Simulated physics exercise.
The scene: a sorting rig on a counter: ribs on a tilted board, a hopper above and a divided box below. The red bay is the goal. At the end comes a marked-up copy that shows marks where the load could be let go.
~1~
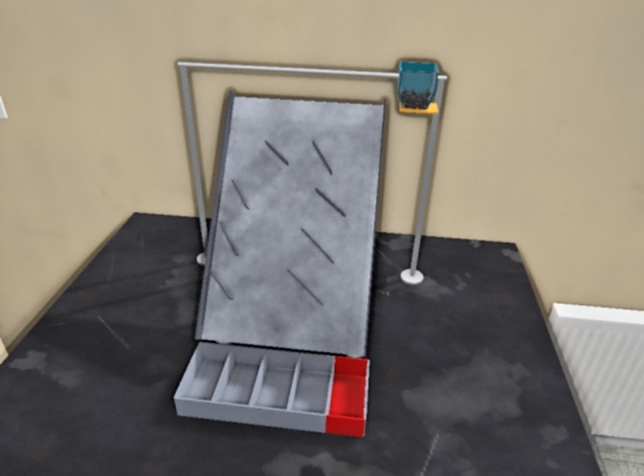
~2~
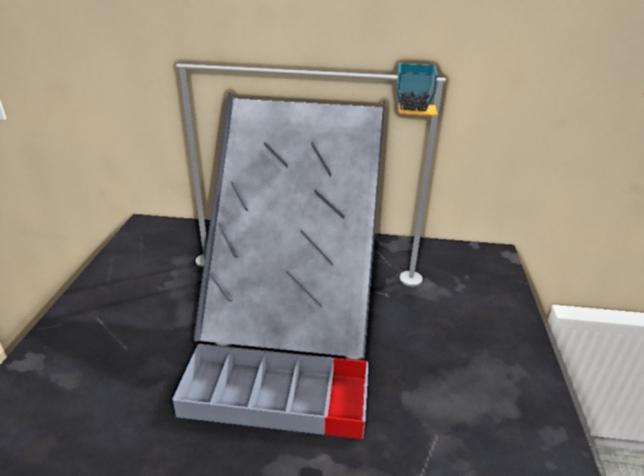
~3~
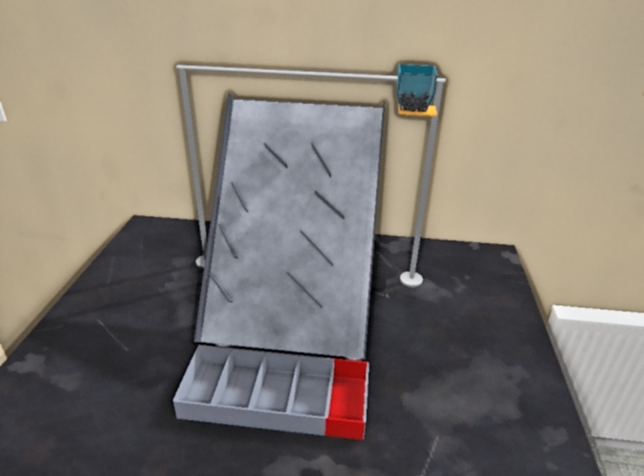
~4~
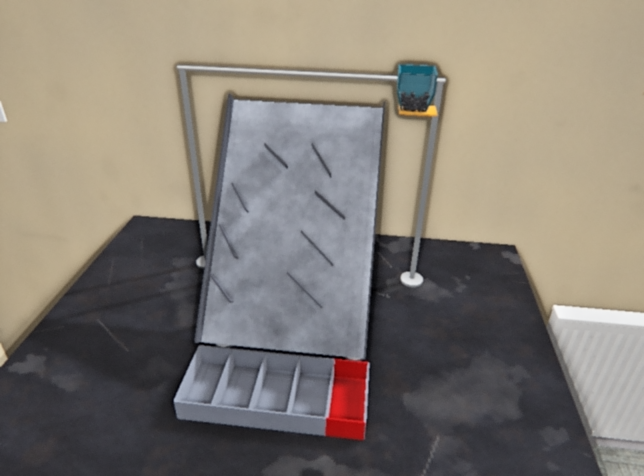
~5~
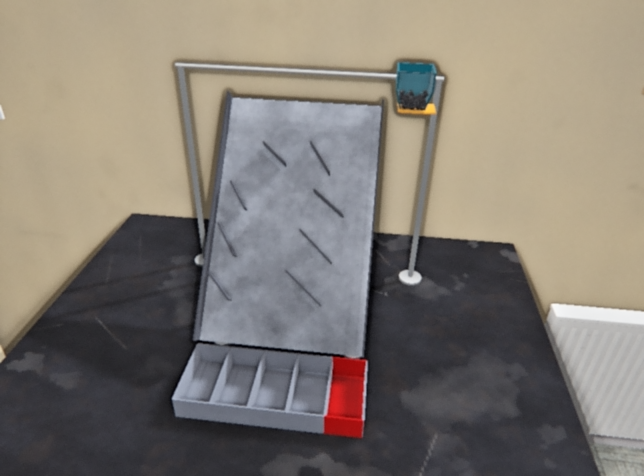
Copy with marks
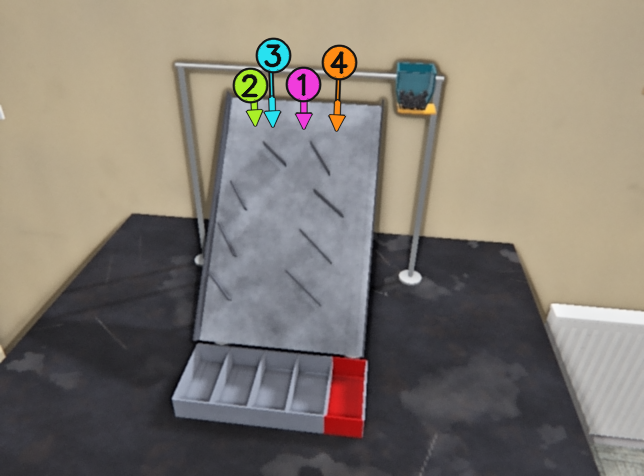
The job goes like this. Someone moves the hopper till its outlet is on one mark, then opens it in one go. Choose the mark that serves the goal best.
Use mark 4.
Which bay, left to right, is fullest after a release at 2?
It is the third one.
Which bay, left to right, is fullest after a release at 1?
The fifth from the left.
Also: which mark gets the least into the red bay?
The answer is 2.
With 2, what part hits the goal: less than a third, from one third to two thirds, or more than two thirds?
Mark 2 gives less than a third.
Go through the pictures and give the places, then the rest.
The first picture shows hopper (415, 101), black beans, door shut.
The second picture shows ribs (264, 142) to (286, 163), (312, 142) to (330, 173), (231, 181) to (245, 208).
The third picture shows ribs (315, 191) to (344, 216), (219, 224) to (234, 256), (301, 231) to (332, 264).
The fourth picture shows ribs (209, 273) to (230, 302), (287, 272) to (322, 307).
The fifth picture shows red bay (343, 425), number 5 of 5 from the left.
On the marked copy, mark 1 meets the board at (303, 123); mark 2 meets the board at (255, 120); mark 3 meets the board at (272, 121); mark 4 meets the board at (336, 125).
With 1, roughly half in the red bay, roughly half in other bays.
With 2, just a few in the red bay, the larger part in other bays, about a tenth held on the board, about a tenth outside the box.
With 3, roughly half in the red bay, roughly half in other bays, just a few outside the box.
With 4, almost all in the red bay.
